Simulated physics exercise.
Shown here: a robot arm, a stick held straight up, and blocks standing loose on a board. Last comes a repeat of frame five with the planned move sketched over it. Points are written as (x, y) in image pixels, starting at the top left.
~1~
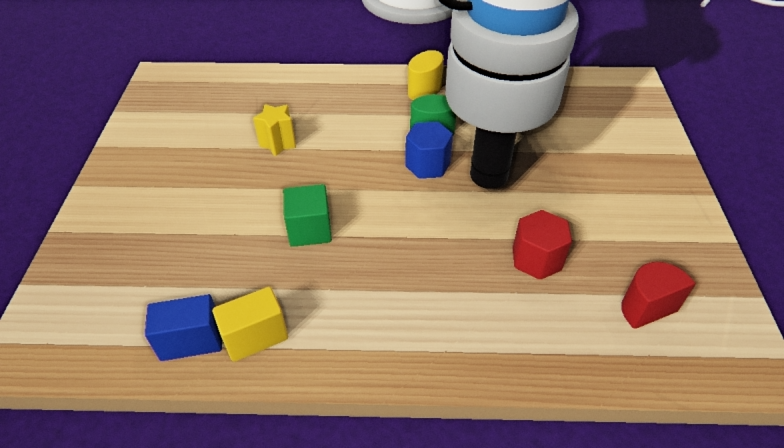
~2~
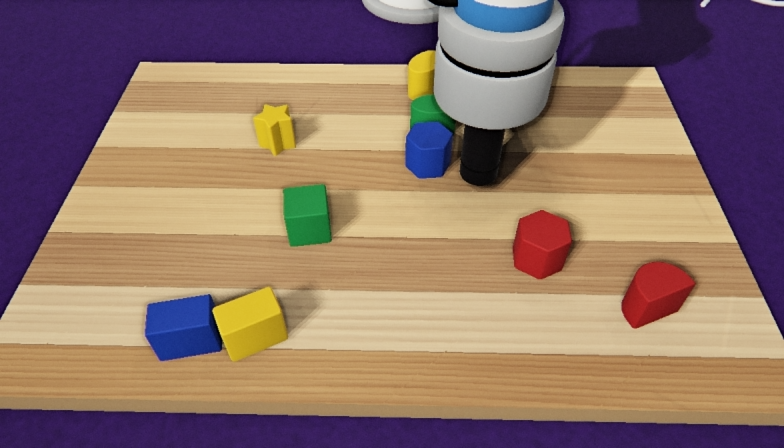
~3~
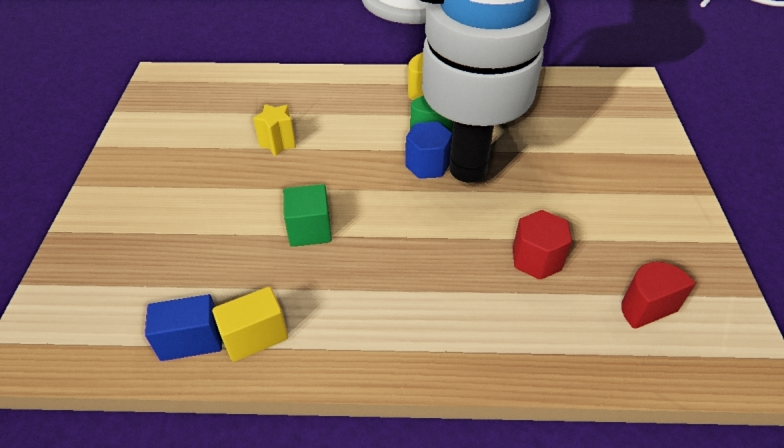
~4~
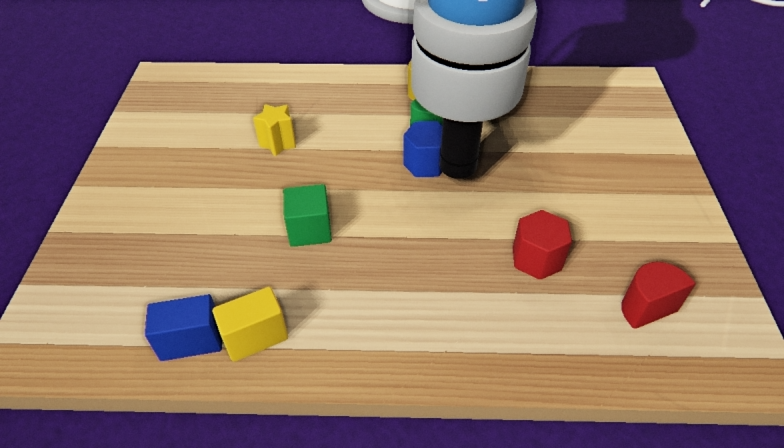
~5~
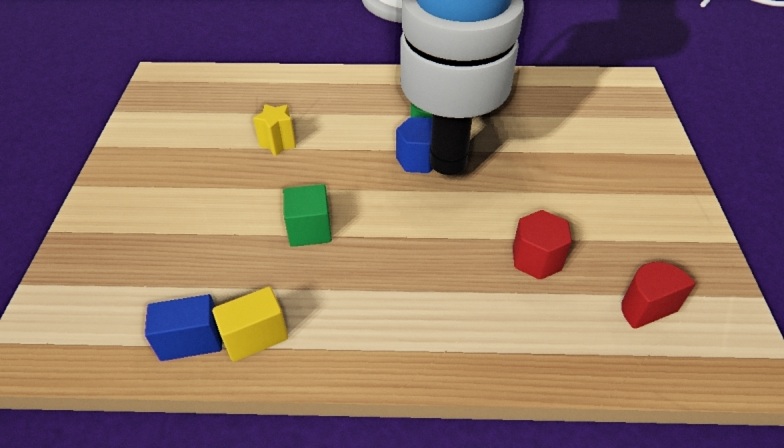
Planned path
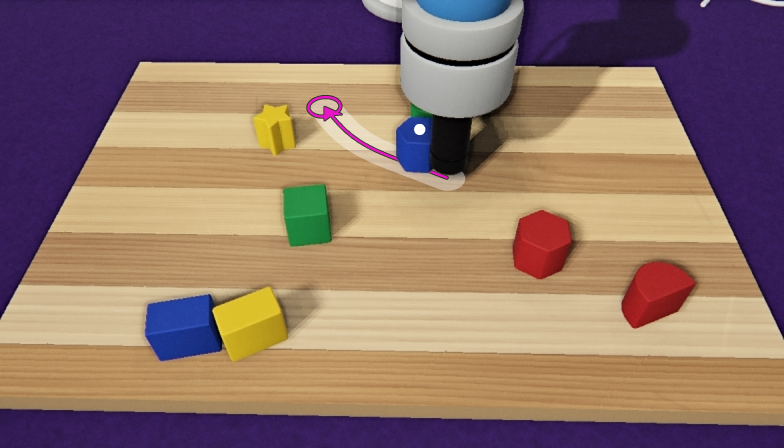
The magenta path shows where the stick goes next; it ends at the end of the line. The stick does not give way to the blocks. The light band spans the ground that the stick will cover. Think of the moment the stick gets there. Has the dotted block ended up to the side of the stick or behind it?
Yes, it checks out.
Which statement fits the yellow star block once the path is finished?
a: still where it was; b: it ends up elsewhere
It's a.
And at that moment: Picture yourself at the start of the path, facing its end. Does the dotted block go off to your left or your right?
So, looking from the first point of the path to the last, the dotted block moves rightwards.
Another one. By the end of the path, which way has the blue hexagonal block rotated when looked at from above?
Top view: Clockwise.
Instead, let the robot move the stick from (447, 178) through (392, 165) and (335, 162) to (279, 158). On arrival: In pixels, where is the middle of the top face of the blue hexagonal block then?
Its top middle is near (384, 110).
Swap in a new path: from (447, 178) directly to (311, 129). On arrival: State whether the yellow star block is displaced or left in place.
The block in question stays where it was by the end.
The line goes from (447, 178) via (395, 158) and (351, 135), ending at (324, 107); the dot is on the blue hexagonal block.
The first path, step by step. One third of the way, stick (394, 144); blue hexagonal block (381, 105), turned 45° clockwise.
Two thirds of the way, stick (350, 121); blue hexagonal block (365, 85), turned 85° clockwise.
At the end, stick (323, 93); yellow star block unmoved; blue hexagonal block (365, 79), turned 110° clockwise; green elliptical block unmoved.
